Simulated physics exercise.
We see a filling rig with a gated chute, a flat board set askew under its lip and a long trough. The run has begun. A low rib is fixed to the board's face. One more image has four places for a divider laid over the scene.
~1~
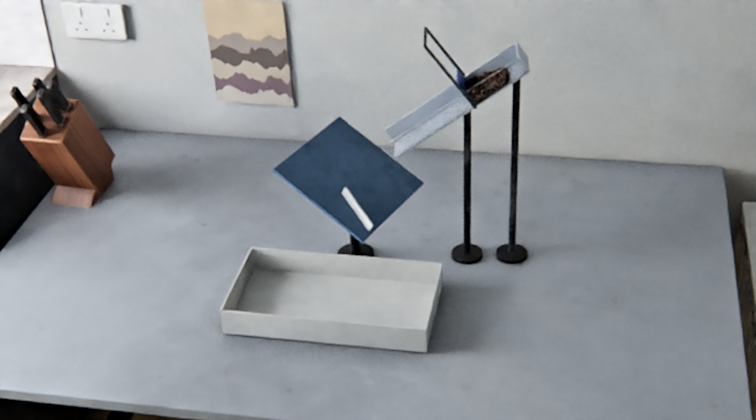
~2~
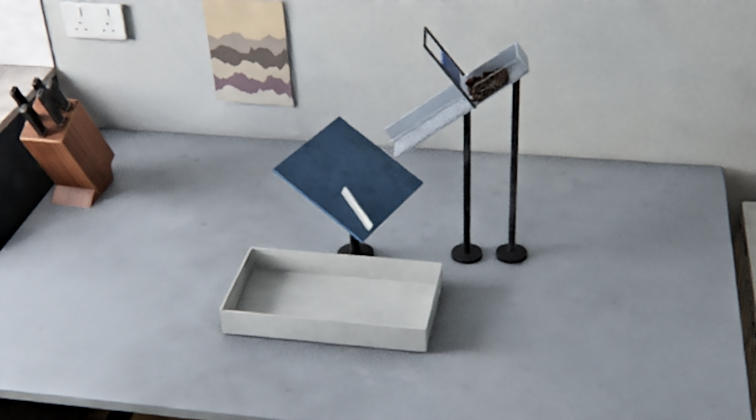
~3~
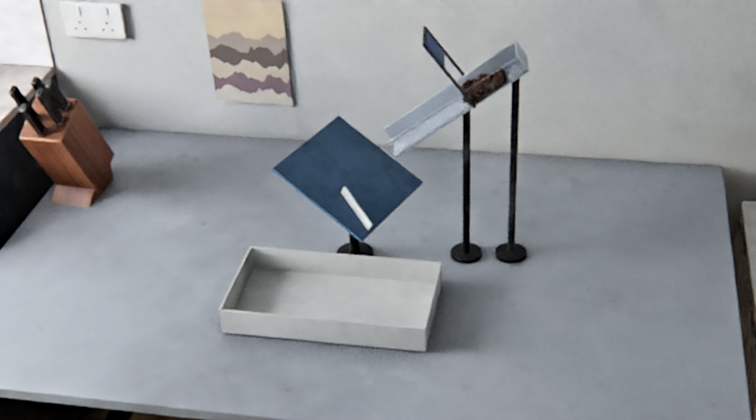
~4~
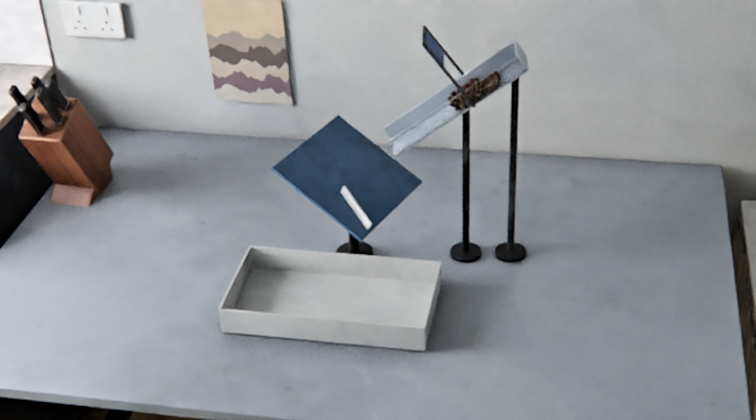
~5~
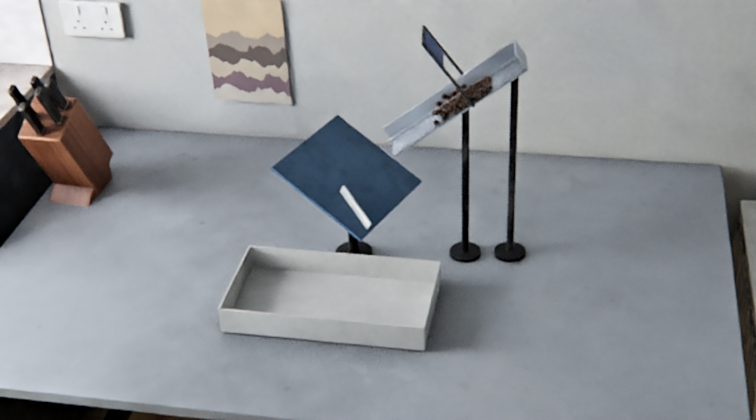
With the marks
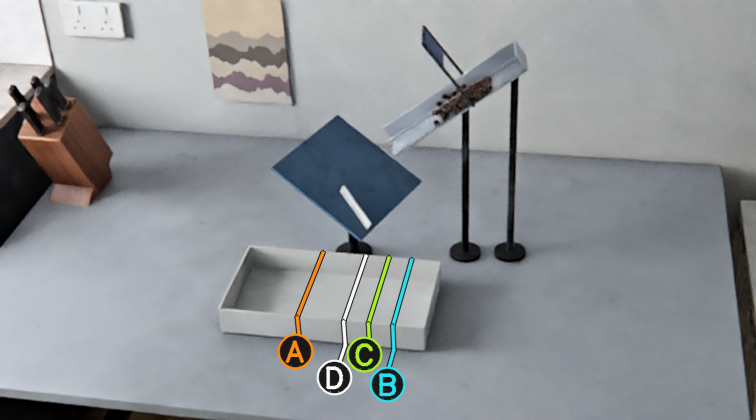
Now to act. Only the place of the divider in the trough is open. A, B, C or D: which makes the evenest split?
Line B.
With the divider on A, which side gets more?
More lands on the right.
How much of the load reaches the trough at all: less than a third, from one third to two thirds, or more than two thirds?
About that: From one third to two thirds.
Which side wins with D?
More lands on the right.
On the marked copy, line A crosses the front rim at (297, 316); line B crosses the front rim at (393, 325); line C crosses the front rim at (368, 322); line D crosses the front rim at (343, 320).
If A is chosen, of what is caught, none on the left of the divider, all on the right.
If B is chosen, of what is caught, about half on the left of the divider, about half on the right.
If C is chosen, of what is caught, a stray few on the left of the divider, nearly all on the right.
If D is chosen, of what is caught, a stray few on the left of the divider, nearly all on the right.
